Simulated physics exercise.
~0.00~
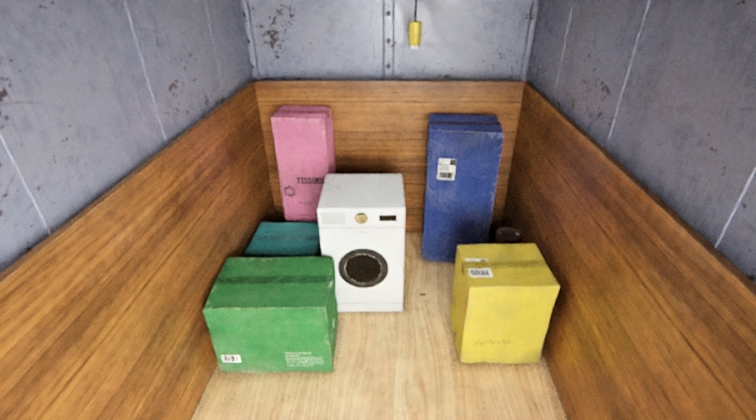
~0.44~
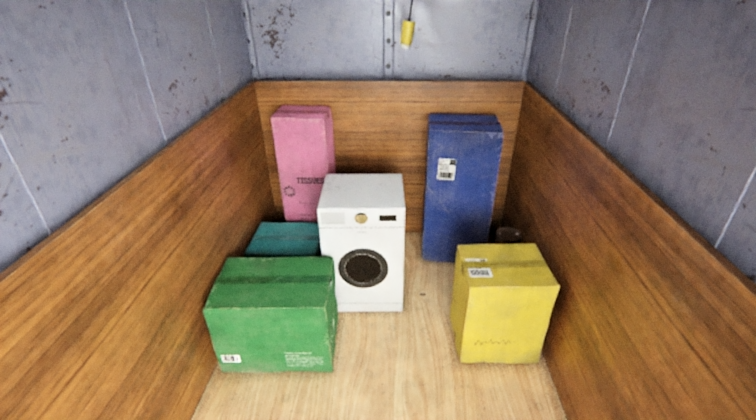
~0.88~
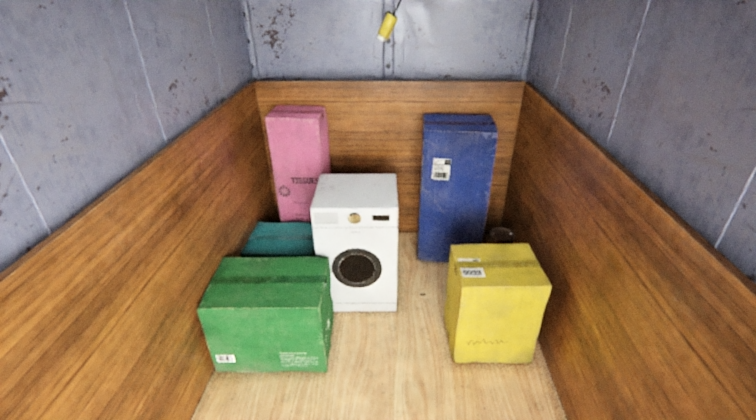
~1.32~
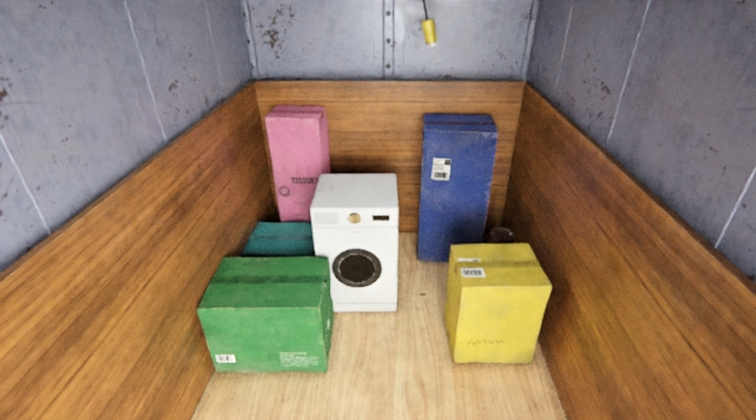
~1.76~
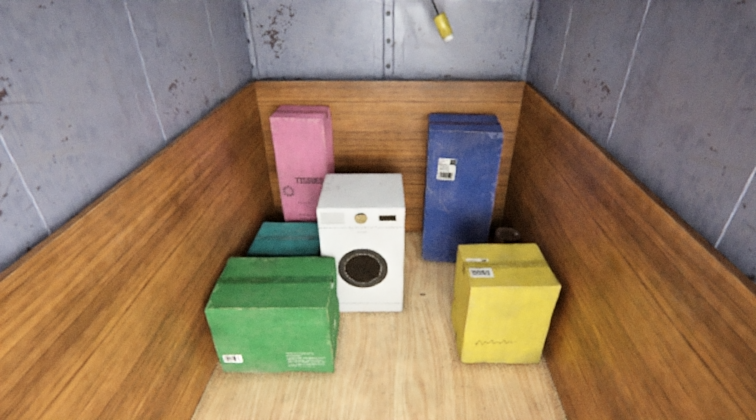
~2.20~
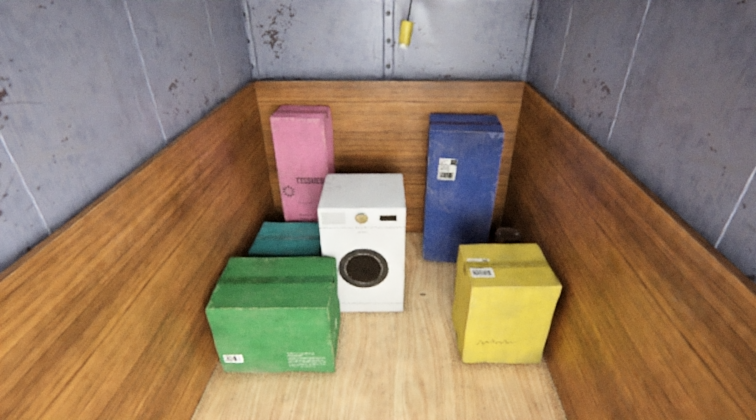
Washing machine and coloured boxes shifting slightly left, then back right, on a wood-lined van floor as a yellow pendant swings overhead.
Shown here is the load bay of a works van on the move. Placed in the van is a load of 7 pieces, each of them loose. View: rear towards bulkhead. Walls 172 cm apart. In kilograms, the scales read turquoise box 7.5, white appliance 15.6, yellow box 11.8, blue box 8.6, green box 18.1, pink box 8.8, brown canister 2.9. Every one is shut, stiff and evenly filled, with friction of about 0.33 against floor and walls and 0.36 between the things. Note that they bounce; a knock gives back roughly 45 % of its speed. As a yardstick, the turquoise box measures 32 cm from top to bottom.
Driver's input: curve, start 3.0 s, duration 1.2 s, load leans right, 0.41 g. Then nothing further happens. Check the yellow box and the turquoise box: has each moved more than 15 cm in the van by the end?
Yellow box - no; turquoise box - yes.
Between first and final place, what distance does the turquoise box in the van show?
Net distance near 40 cm.
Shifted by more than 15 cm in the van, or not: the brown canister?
As for the brown canister, it stays where it was.
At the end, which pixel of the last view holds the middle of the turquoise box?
Close to (351, 259).
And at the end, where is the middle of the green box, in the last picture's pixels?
Close to pixel (350, 315) in the final view.
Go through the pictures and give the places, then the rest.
The first picture shows steady run; yellow box (497, 304); turquoise box (290, 257).
The second picture shows push 0.31 g left; green box (279, 313); pink box (310, 183).
The third picture shows push 0.16 g left; white appliance (359, 243) shifted 4 cm.
The fourth picture shows push 0.25 g right; blue box (453, 191) shifted 3 cm; green box (274, 313) shifted 3 cm.
The fifth picture shows push 0.22 g right; pink box (309, 183).
The sixth picture shows steady run; yellow box (499, 304).
Around 3.60 s, push 0.41 g right; turquoise box shifted 9 cm near (303, 258); yellow box shifted 5 cm near (507, 304); green box shifted 7 cm.
Around 3.90 s, push 0.41 g right; turquoise box shifted 22 cm near (324, 258); yellow box shifted 5 cm near (507, 303); green box shifted 20 cm.
Around 4.10 s, push 0.16 g right; turquoise box shifted 34 cm near (342, 259); yellow box shifted 5 cm near (507, 303); white appliance shifted 32 cm.
Finally (4.8 s), not toppled but over 15 cm from the start, turquoise box, white appliance, blue box, green box and pink box; the other 2 still in place (within 15 cm). In the last view, yellow box near (507, 303), turquoise box near (351, 259).
